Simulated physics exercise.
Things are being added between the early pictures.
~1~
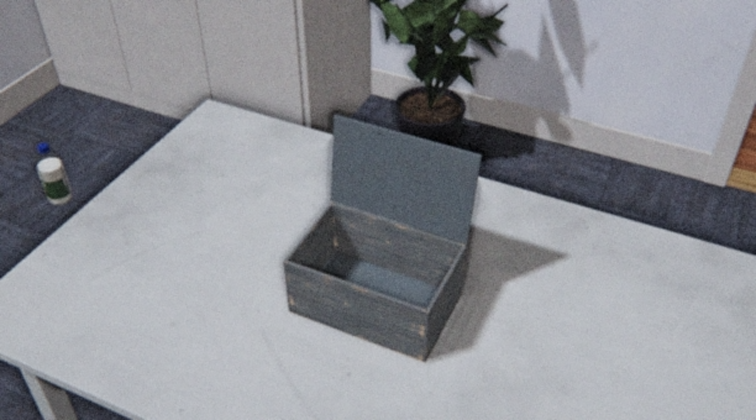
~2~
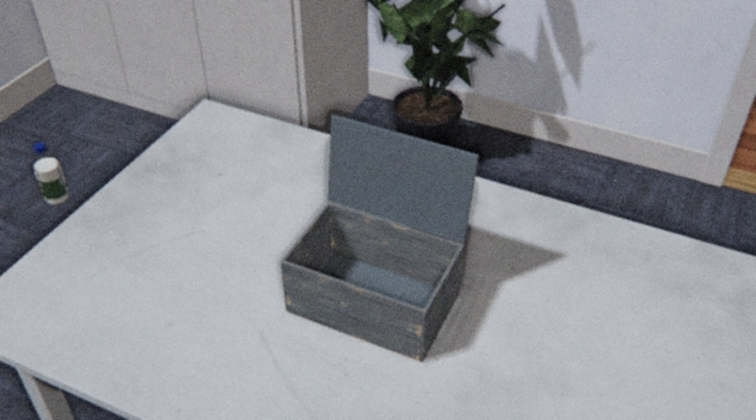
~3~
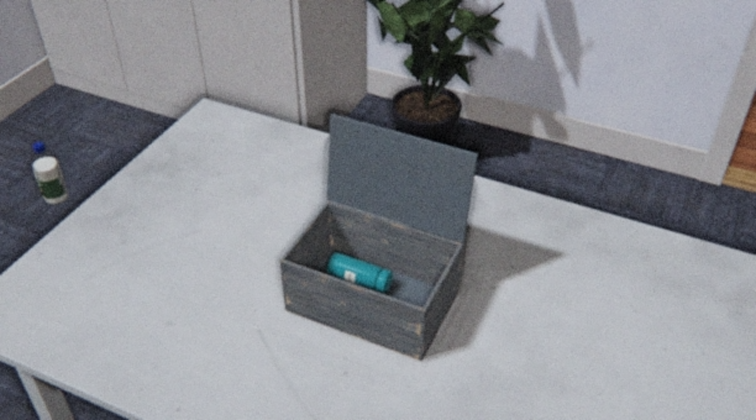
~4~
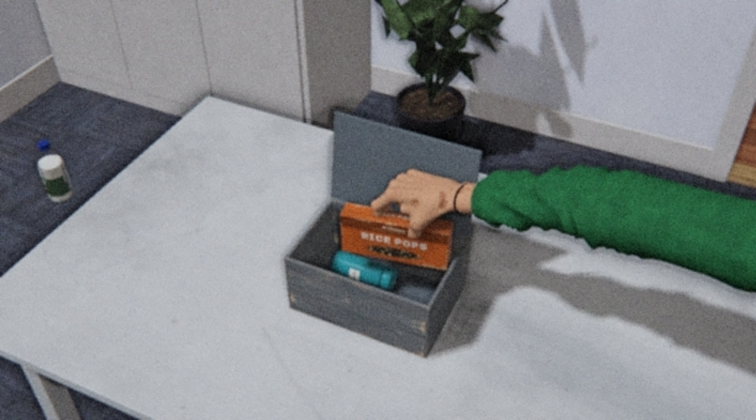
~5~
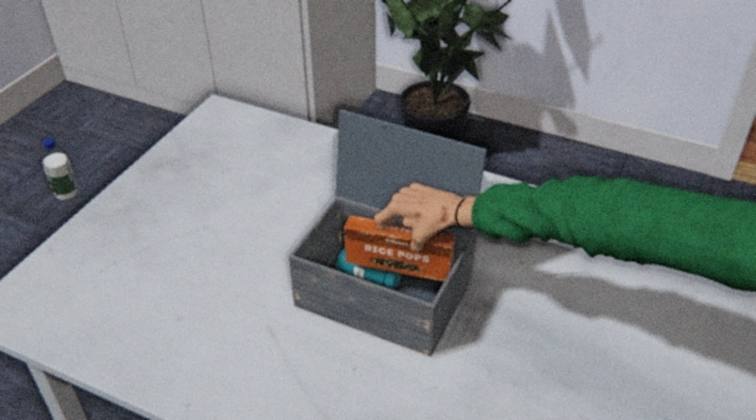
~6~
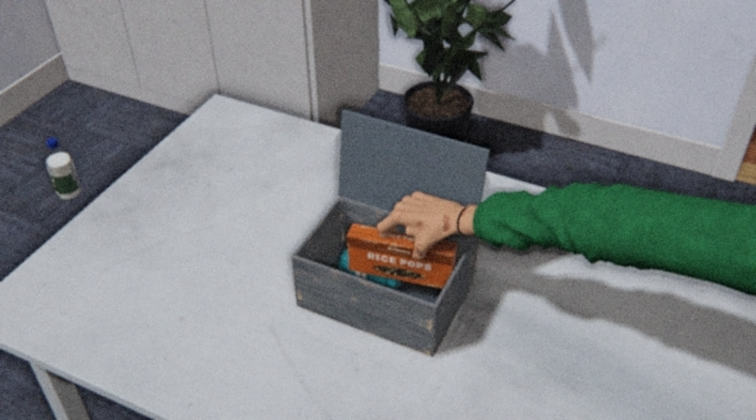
On a pale table in a room with a potted plant behind it, a grey wooden box stands open and empty. A turquoise shaker appears lying inside it. Then a green-sleeved arm reaches in from the right and lowers an orange packet into the box, its hand still holding the packet.
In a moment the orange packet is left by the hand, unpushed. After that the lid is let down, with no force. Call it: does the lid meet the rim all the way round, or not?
It meets the rim all the way round.
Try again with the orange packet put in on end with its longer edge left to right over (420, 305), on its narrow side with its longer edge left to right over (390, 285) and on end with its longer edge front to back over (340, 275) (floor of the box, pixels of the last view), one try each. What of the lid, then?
In order: Lid stays open, lid shuts, lid stays open.
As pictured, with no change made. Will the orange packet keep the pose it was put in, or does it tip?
Observation: The orange packet tilts over.
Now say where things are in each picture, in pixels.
In the first frame, the last thing is not in view yet.
In the second frame, the last thing is not in view yet.
In the third frame, the last thing is not in view yet; turquoise shaker (360, 273).
The fourth frame shows on its way; orange packet (396, 237); turquoise shaker (365, 271).
The fifth frame shows on its way; orange packet (399, 249); turquoise shaker (369, 269).
The sixth frame shows put in, still held; orange packet (401, 257).
Then, 1.10 s past the last view, lid starting down; orange packet on its side near (387, 298); turquoise shaker displaced a little.
Then, 1.90 s past the last view, lid 41° above the rim; orange packet on its side near (387, 298); turquoise shaker displaced a little.
Finally, lid shut; down or leaning hard in the box, orange packet; turquoise shaker still in place. Final places as the last picture's camera would see them, orange packet near (387, 298).
